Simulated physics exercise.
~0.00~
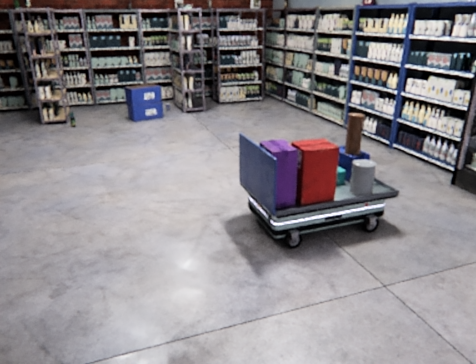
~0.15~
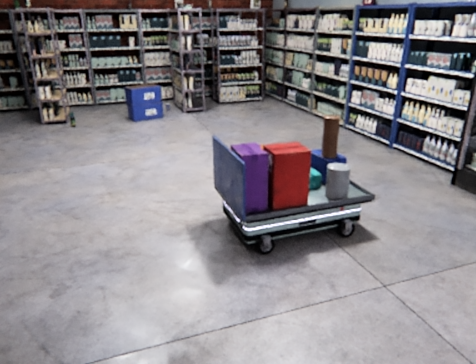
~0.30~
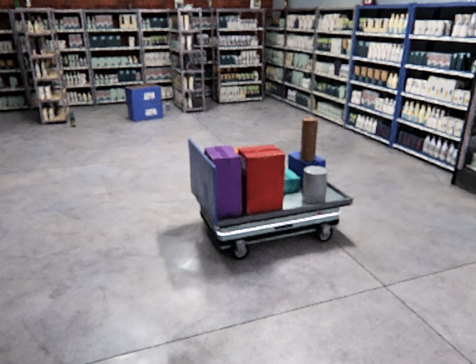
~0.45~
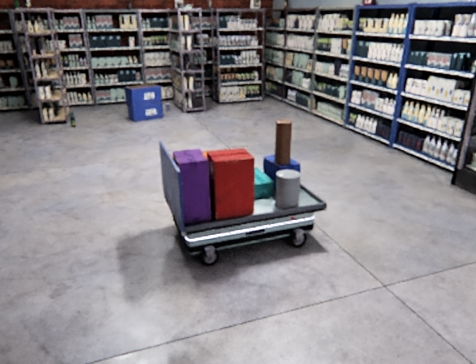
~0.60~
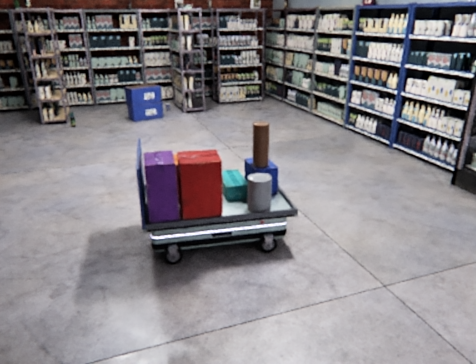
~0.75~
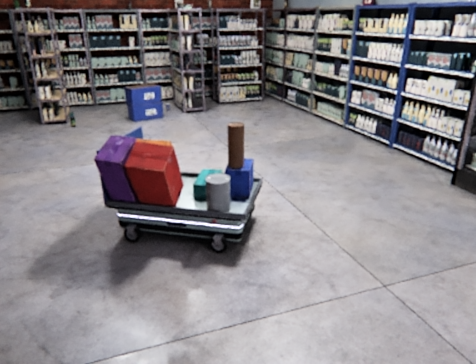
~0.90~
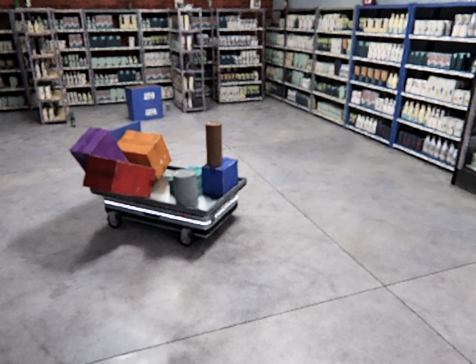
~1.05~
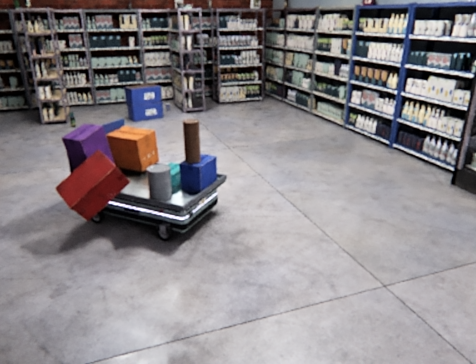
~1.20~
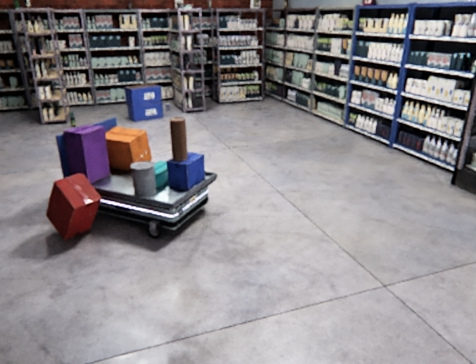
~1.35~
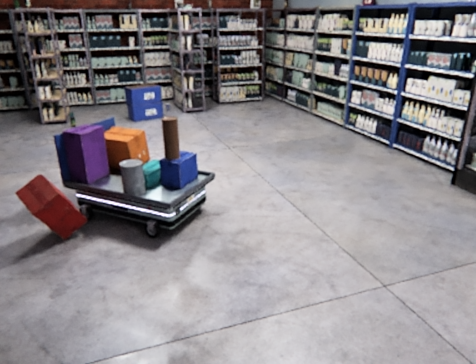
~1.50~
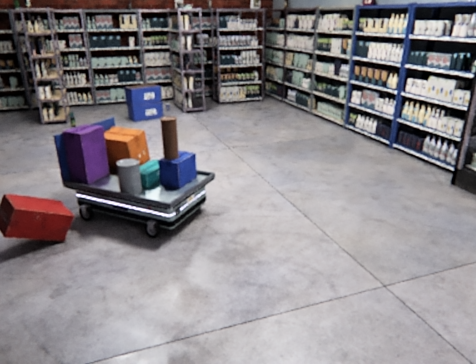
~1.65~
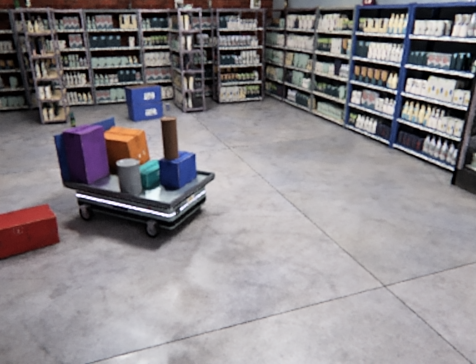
A flat cart with a tall board at its left end rolls leftward across a grey concrete floor, seen from slightly above in a room lined with shelves of bottles. It carries purple and red boxes by the board, with turquoise and blue boxes, a grey canister and a brown canister towards the right. As the cart turns away, the purple and red boxes lean, and an orange box comes into view. The red box tumbles over the edge while the purple one settles upright. The cart stops, leaving the red box lying on the floor at left and the rest aboard.
